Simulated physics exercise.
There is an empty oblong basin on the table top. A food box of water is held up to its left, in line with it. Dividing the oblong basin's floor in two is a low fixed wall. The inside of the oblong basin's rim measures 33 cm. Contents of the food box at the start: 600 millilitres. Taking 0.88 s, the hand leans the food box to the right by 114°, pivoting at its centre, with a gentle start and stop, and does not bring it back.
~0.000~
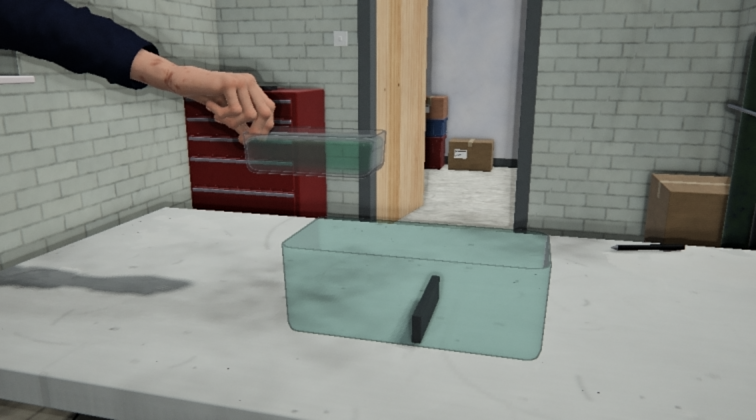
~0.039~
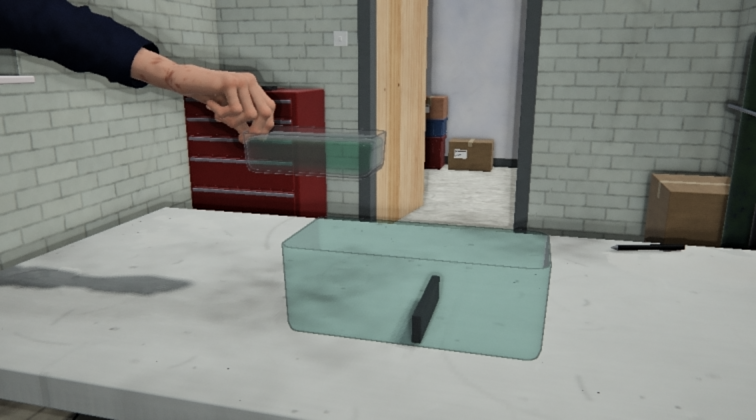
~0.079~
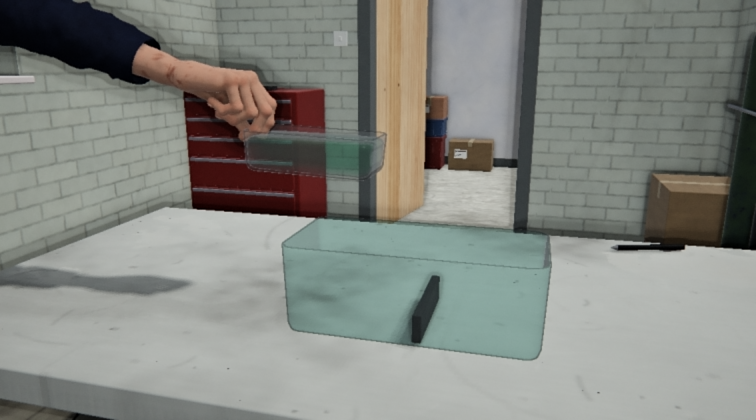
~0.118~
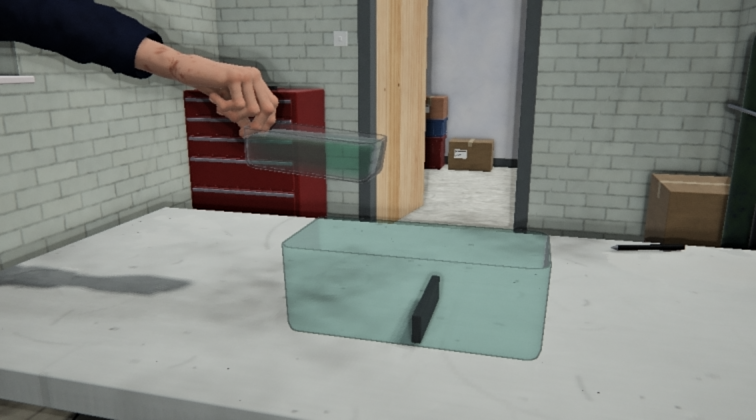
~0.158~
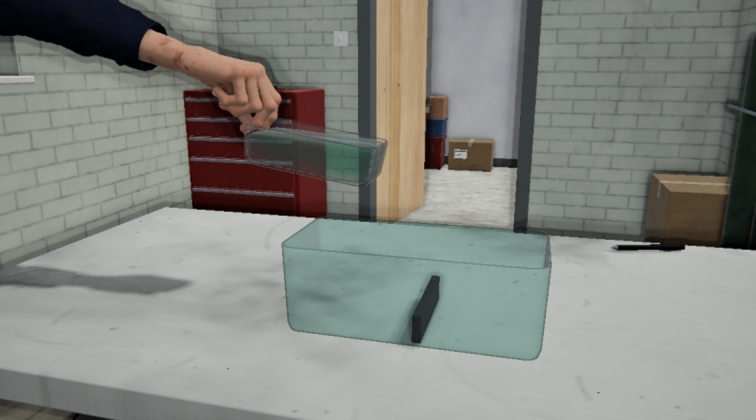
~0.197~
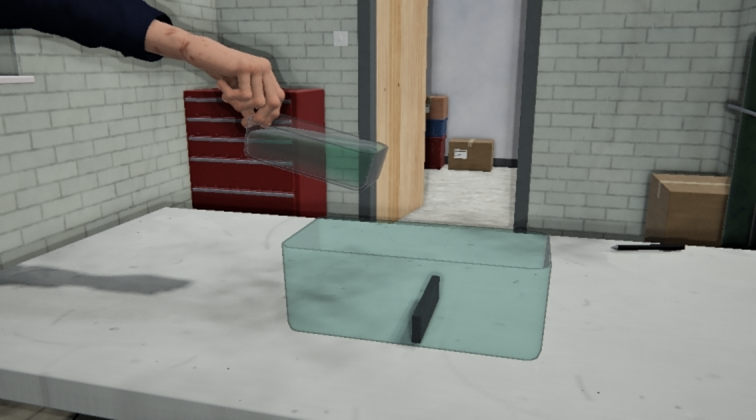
A hand holding a clear food box of water above an oblong basin on a table, gradually leaning it slightly rightward.
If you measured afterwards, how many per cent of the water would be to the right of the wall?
About 41 out of 100.
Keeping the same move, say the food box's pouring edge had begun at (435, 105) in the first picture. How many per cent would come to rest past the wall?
It would then come to around 80 percent.
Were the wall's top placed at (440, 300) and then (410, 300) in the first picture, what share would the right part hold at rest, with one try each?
The first gives near 20 per cent and the second near 65 per cent.
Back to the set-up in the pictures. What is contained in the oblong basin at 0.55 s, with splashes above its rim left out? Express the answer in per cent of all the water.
Estimate - around 54 in a hundred parts.
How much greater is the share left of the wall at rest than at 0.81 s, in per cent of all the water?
0 %.
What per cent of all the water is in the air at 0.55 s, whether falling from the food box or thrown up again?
My guess is roughly 36 %.
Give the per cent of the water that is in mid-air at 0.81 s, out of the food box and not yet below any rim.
Near 2 in a hundred.
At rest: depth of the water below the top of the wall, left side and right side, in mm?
Left side: Around 24 mm. Right side: Around 26 mm.
After 0.55 s the tilt is 79° and 11 per cent is still to pour, 30 is left of the wall and 23 right of it.
After 0.81 s the tilt is 112° and 0 per cent is still to pour, 58 is left of the wall and 40 right of it.
After 1.08 s the tilt is 114° and 0 per cent is still to pour, 58 is left of the wall and 41 right of it.
After 1.38 s the tilt is 114° and 0 per cent is still to pour, 58 is left of the wall and 41 right of it.
In the end 58 per cent lies left of the wall, 41 right of it and 1 outside.
